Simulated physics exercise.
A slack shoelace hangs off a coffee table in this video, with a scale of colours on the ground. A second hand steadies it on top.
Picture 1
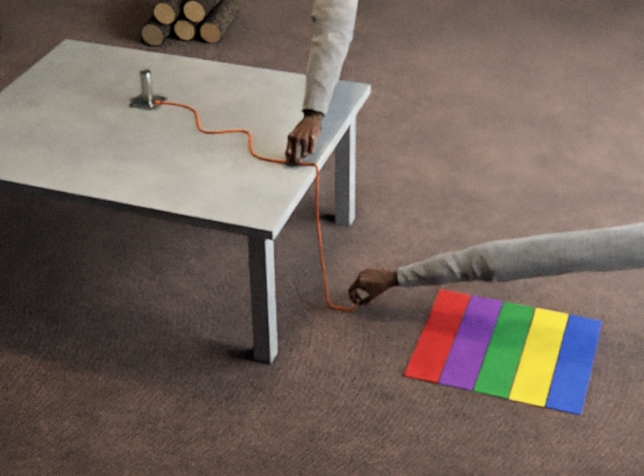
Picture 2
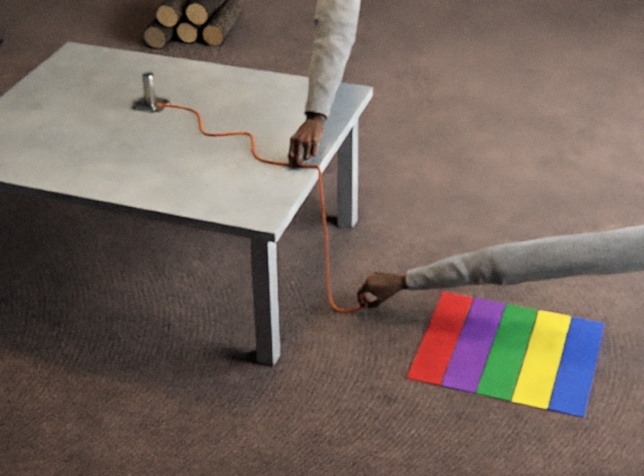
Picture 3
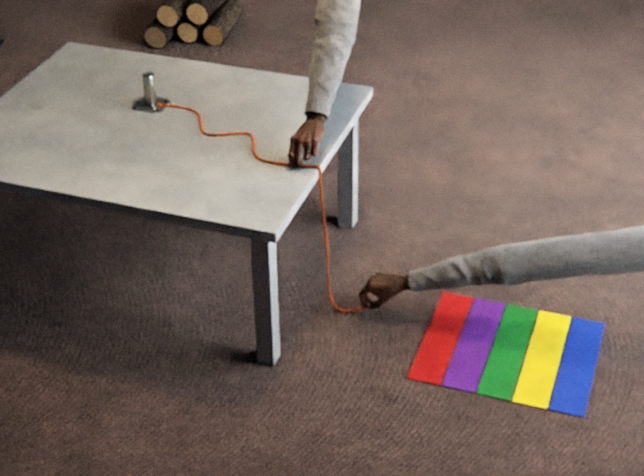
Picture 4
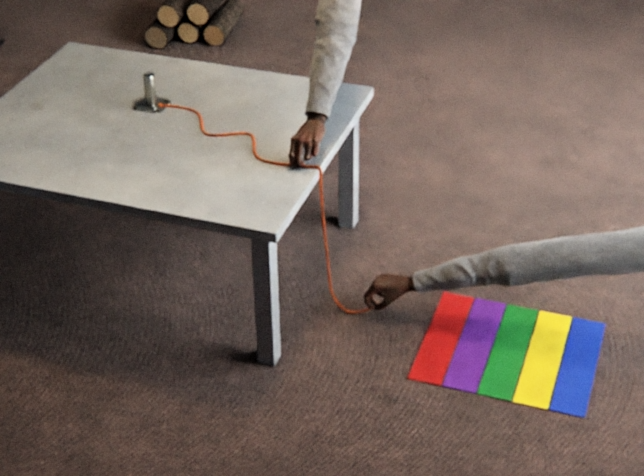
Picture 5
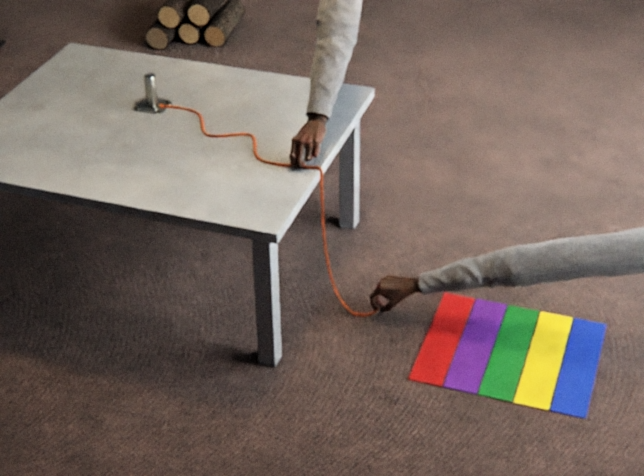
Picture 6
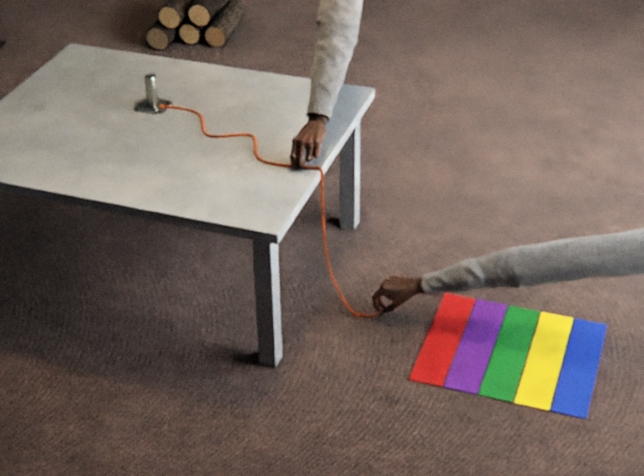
An orange cord runs from a small metal post across a pale grey table and hangs over its edge to the brown carpet, seen from above at an angle. One hand pinches it at the table's edge, another holds its low end left of red, purple, green, yellow and blue stripes, with logs behind. The lower hand draws the end slightly right while the upper hand stays nearly still.
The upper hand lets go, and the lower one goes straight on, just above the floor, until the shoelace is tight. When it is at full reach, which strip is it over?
It is over the green strip.
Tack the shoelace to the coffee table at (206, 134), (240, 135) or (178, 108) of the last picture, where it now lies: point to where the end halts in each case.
Pixel spots, one per try: About (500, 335), (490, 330), (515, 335).
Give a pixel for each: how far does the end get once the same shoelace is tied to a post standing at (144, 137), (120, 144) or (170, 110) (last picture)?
About (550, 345), (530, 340) and (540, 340).
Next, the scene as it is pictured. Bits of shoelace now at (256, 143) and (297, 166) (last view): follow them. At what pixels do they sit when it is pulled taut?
First one: (281, 146); second one: (340, 177).
A little later, end near (449, 323); over red.
Next, end near (494, 332); over purple.
When it is tight, end near (518, 337); over green. It gets as far as the green strip.
